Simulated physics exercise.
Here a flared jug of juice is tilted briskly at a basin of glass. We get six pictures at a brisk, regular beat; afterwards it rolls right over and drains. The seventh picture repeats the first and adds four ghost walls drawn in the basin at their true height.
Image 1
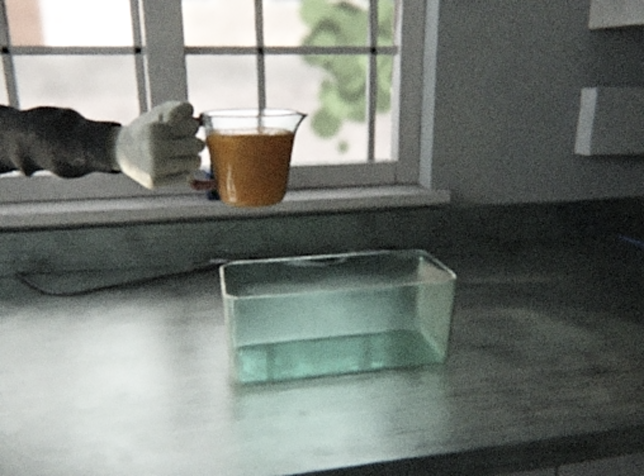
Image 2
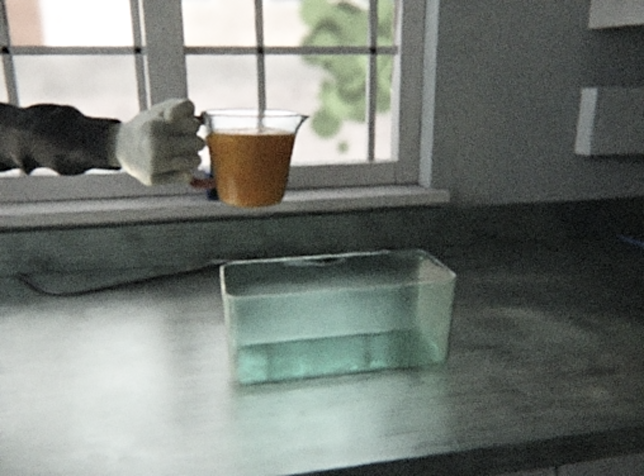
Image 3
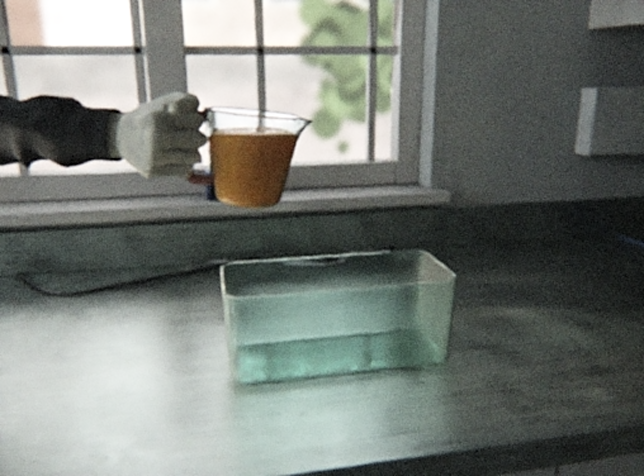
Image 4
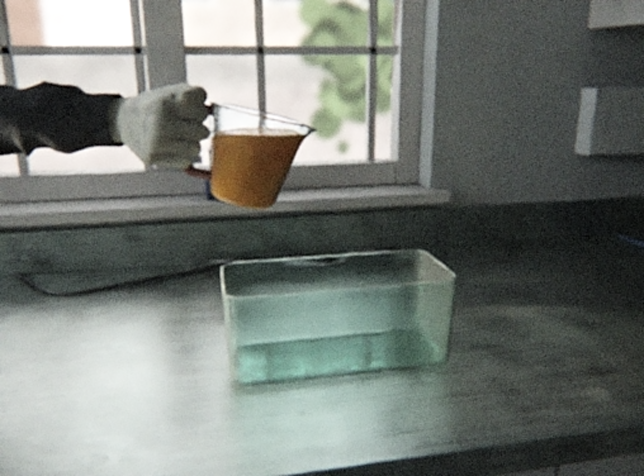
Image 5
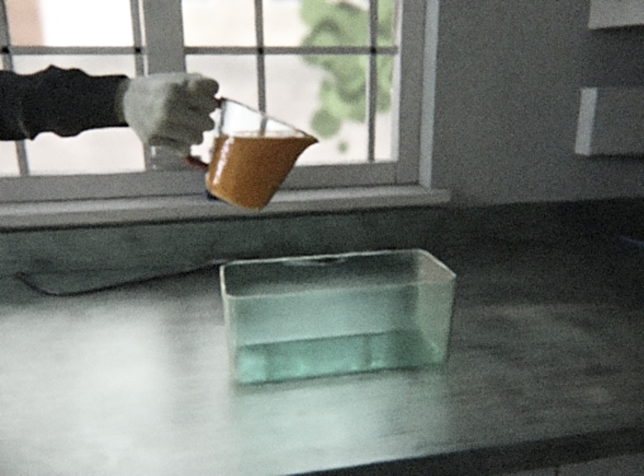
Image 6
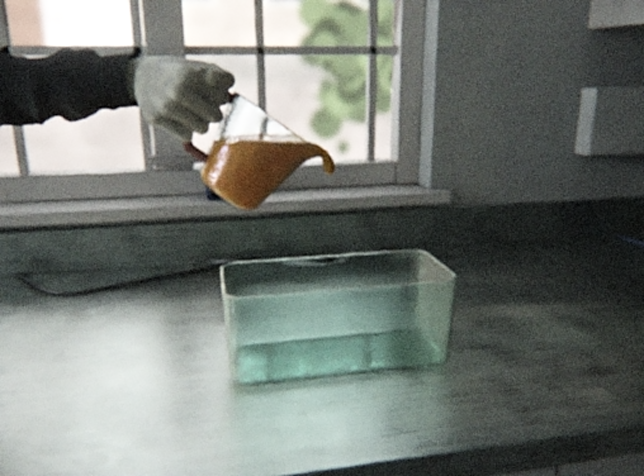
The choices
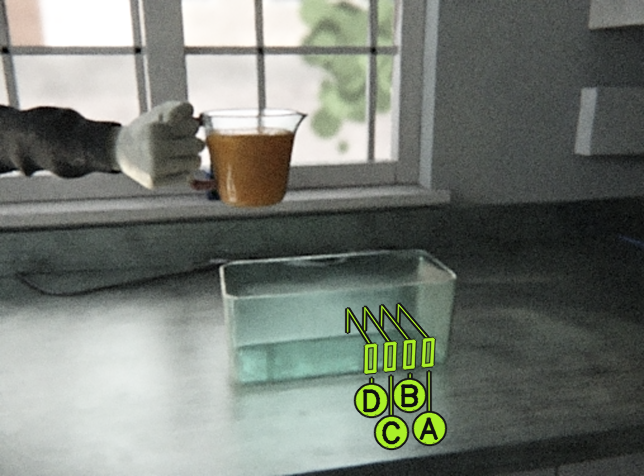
At the start, a pale hand at the left holds a clear jug of orange-brown juice upright above a glass basin with shallow greenish liquid on a counter by a window. The hand then tilts the jug to the right, increasingly steeply, until juice reaches just over its lip.
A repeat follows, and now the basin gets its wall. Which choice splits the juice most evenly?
Slot D.
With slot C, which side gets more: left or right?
The left one.
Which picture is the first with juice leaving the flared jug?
Picture 6.
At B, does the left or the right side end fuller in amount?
The left side.
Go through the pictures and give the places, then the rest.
The first frame shows upright, lip at (307, 114); basin from (232, 385) to (448, 361); nothing has left yet.
The second frame shows upright, lip at (308, 115); nothing has left yet.
The third frame shows tipped about 6°, lip at (311, 120); nothing has left yet.
The fourth frame shows tipped about 14°, lip at (315, 129); nothing has left yet.
The fifth frame shows tipped about 24°, lip at (319, 141); nothing has left yet.
The sixth frame shows tipped about 36°, lip at (320, 155); juice is over the lip, down to (329, 172).
In lime, A at (428, 371); B at (410, 374); C at (391, 376); D at (371, 378).
Choosing A, about 91 % ends left of the wall and 7 % right of it.
Choosing B, about 90 % ends left of the wall and 8 % right of it.
Choosing C, about 82 % ends left of the wall and 15 % right of it; 3 % is lost outside.
Choosing D, about 43 % ends left of the wall and 55 % right of it.
